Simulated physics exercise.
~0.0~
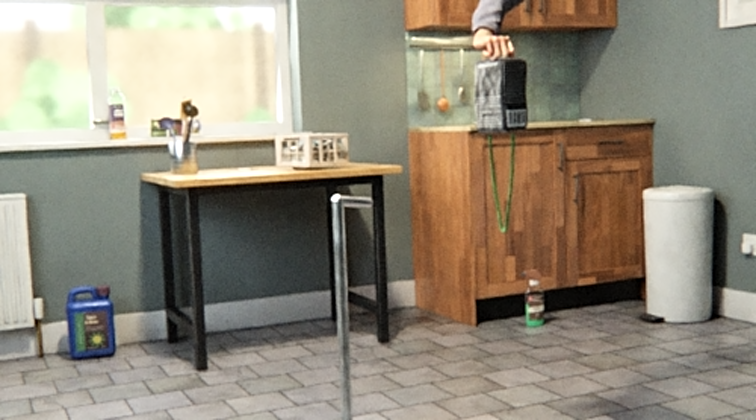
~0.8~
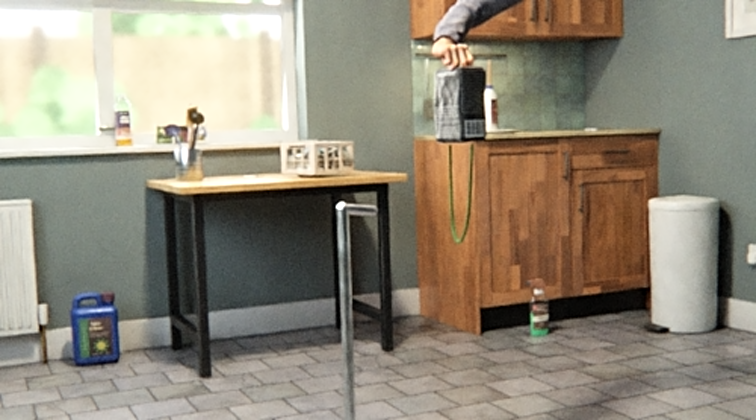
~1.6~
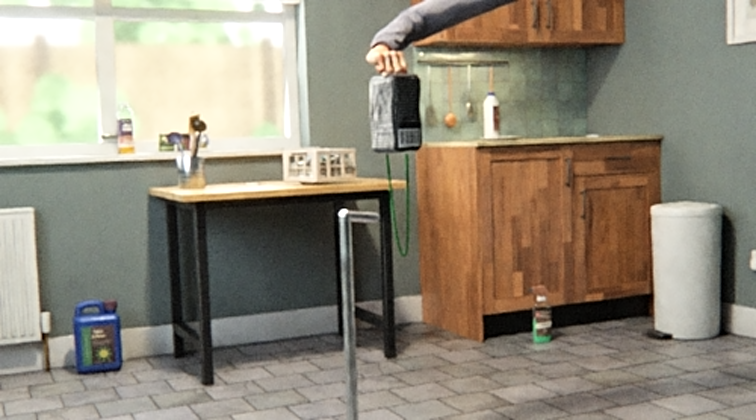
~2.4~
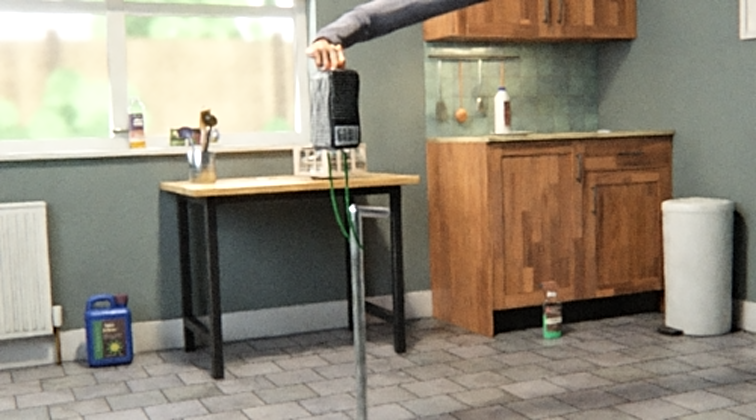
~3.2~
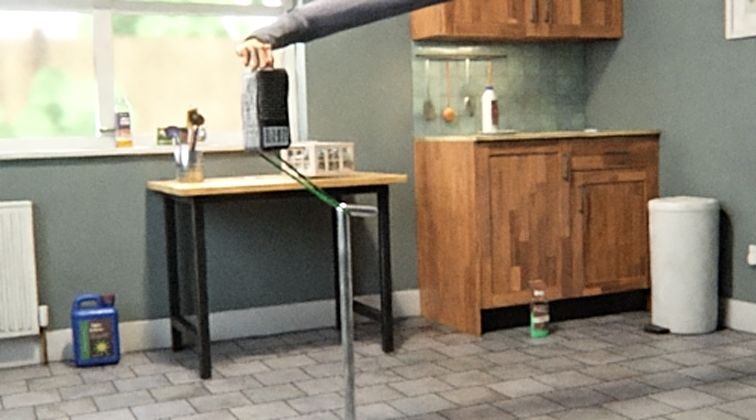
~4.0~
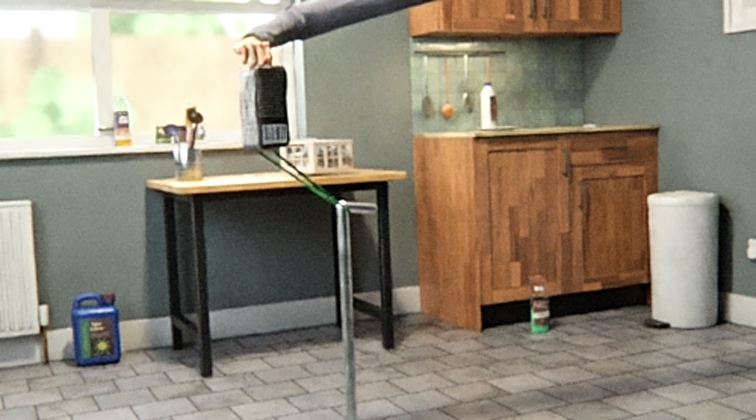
A black sack with a green cord loop hanging beneath it is held from above by a hand in a grey sleeve, in a grey-walled kitchen seen from the front by a slightly swaying camera. A metal post with a short bar on top stands before a wooden table, with a blue container at left and brown cabinets and a pale bin at right. The hand carries the sack leftward, upright, past the cabinets toward the post. As it crosses, the loop catches on the post's top. The cord pulls tight and slanted, and the hand stops, still holding the snagged sack.
